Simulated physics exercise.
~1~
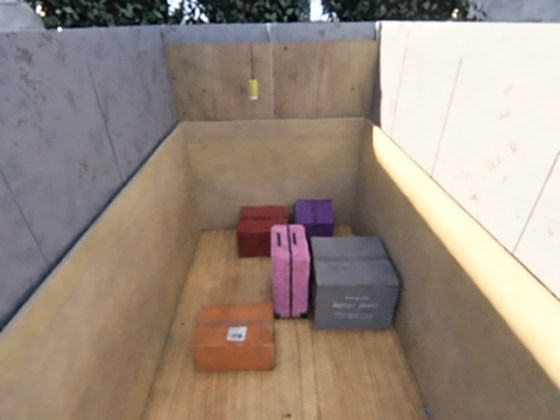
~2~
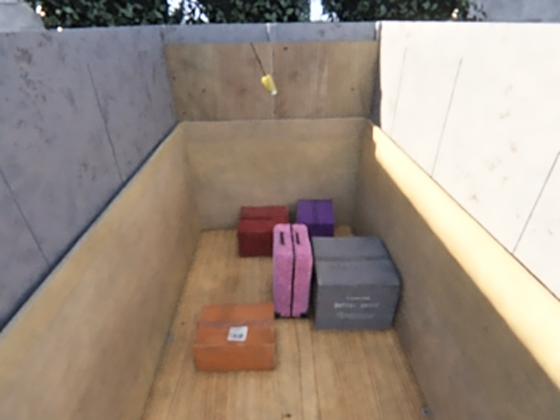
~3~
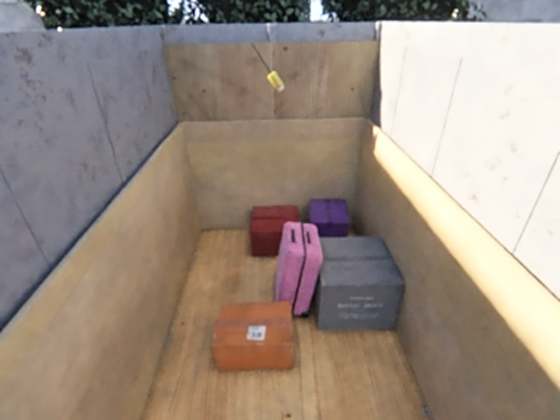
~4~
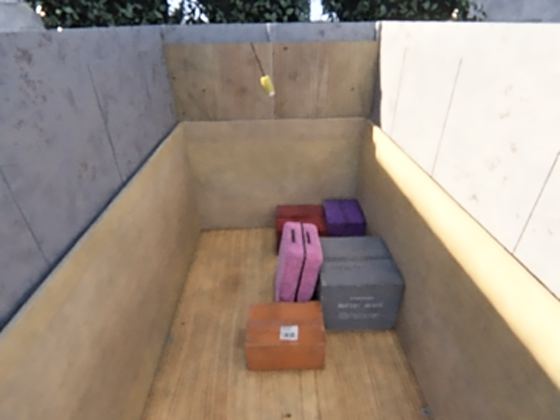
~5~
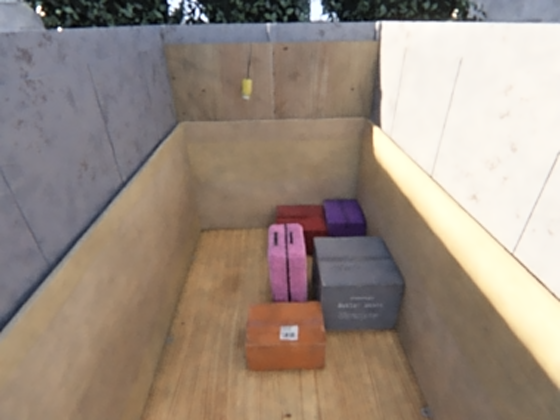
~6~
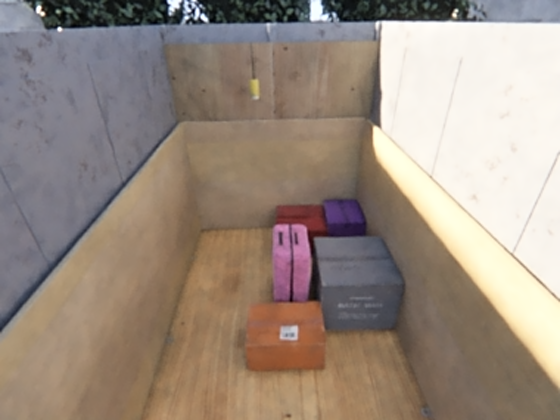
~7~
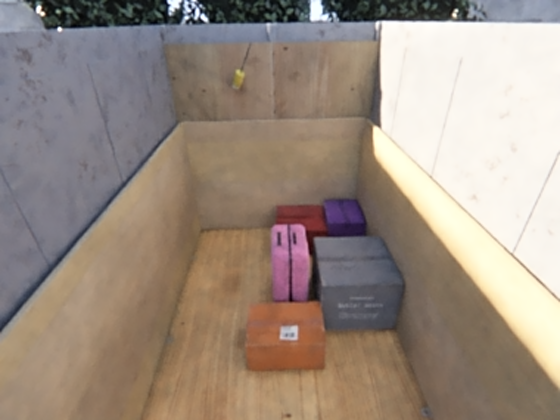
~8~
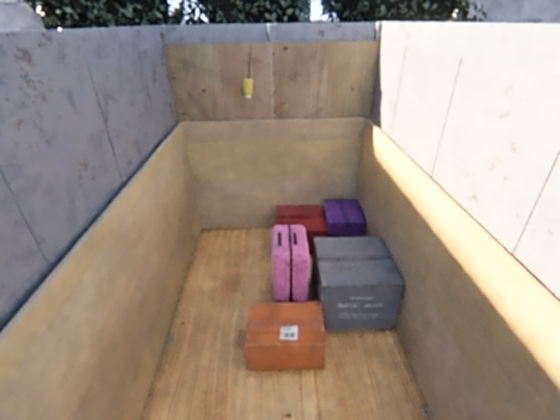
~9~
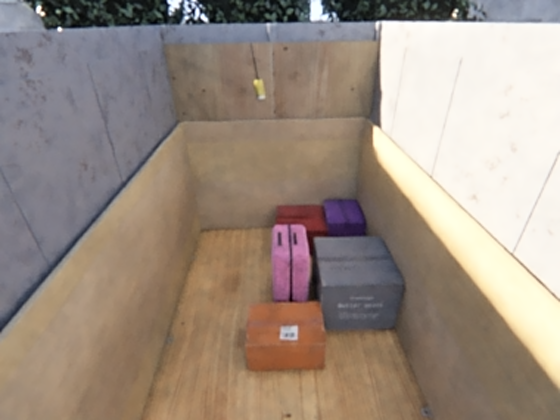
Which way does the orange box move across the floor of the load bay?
The orange box slides to the right, then stays still in its new place.
